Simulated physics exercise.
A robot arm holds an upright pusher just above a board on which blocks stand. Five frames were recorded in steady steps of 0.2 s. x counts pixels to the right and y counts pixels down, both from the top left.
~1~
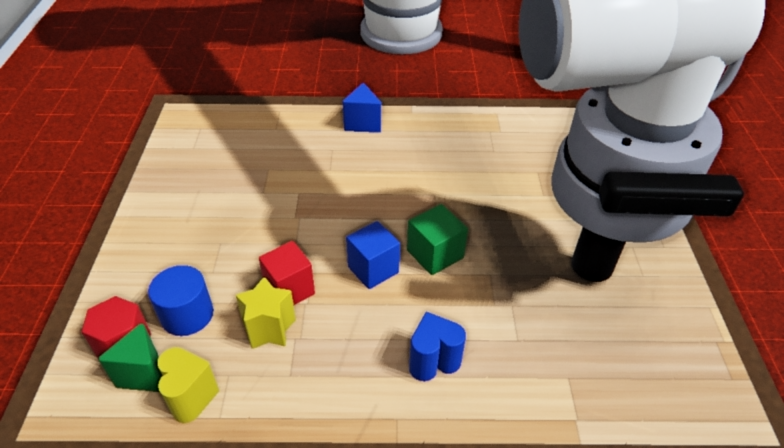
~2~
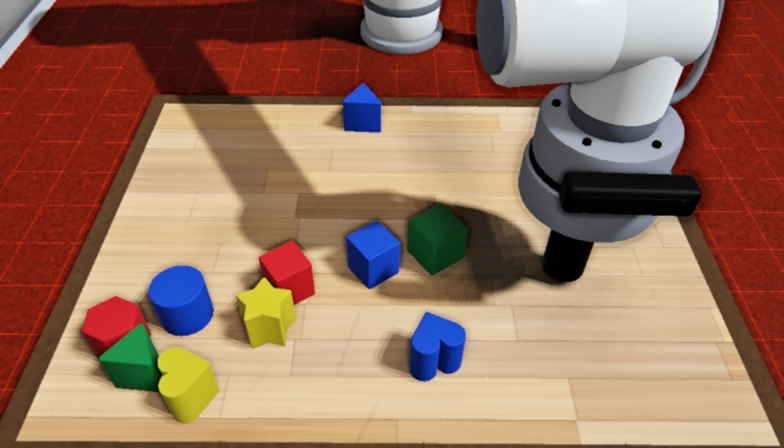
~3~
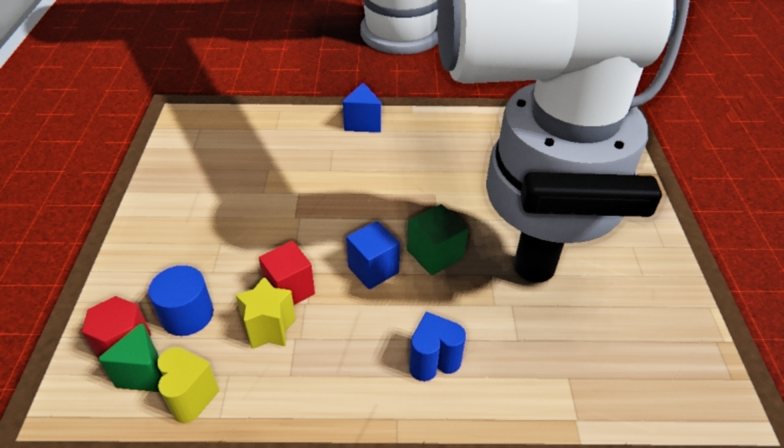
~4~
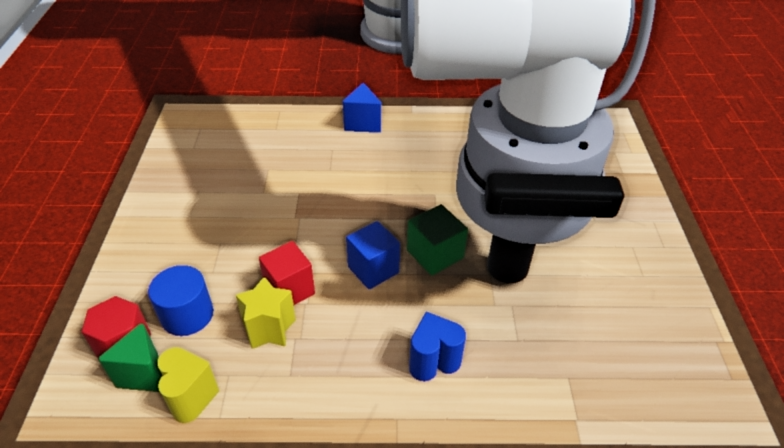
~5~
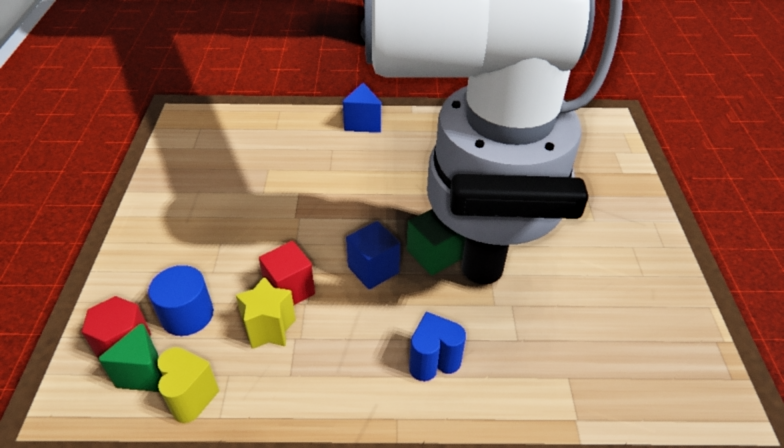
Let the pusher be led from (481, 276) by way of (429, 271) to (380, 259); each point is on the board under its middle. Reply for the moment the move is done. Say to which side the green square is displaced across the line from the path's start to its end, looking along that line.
Out to the right.
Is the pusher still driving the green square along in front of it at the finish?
In short: No.
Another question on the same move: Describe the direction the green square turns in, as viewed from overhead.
Looking down, my answer is that the green square rotates clockwise.
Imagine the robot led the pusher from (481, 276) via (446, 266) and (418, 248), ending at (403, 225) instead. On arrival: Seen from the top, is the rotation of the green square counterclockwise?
My answer is yes.
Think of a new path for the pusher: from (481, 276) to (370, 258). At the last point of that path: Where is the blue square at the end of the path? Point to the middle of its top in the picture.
My best guess is (323, 239).
The first path, step by step. Halfway along, pusher (428, 263); green square (406, 212), turned 25° clockwise.
At the end, pusher (380, 251); red square in place; blue square (332, 234), turned 15° anticlockwise; green square (389, 199), turned 50° clockwise.
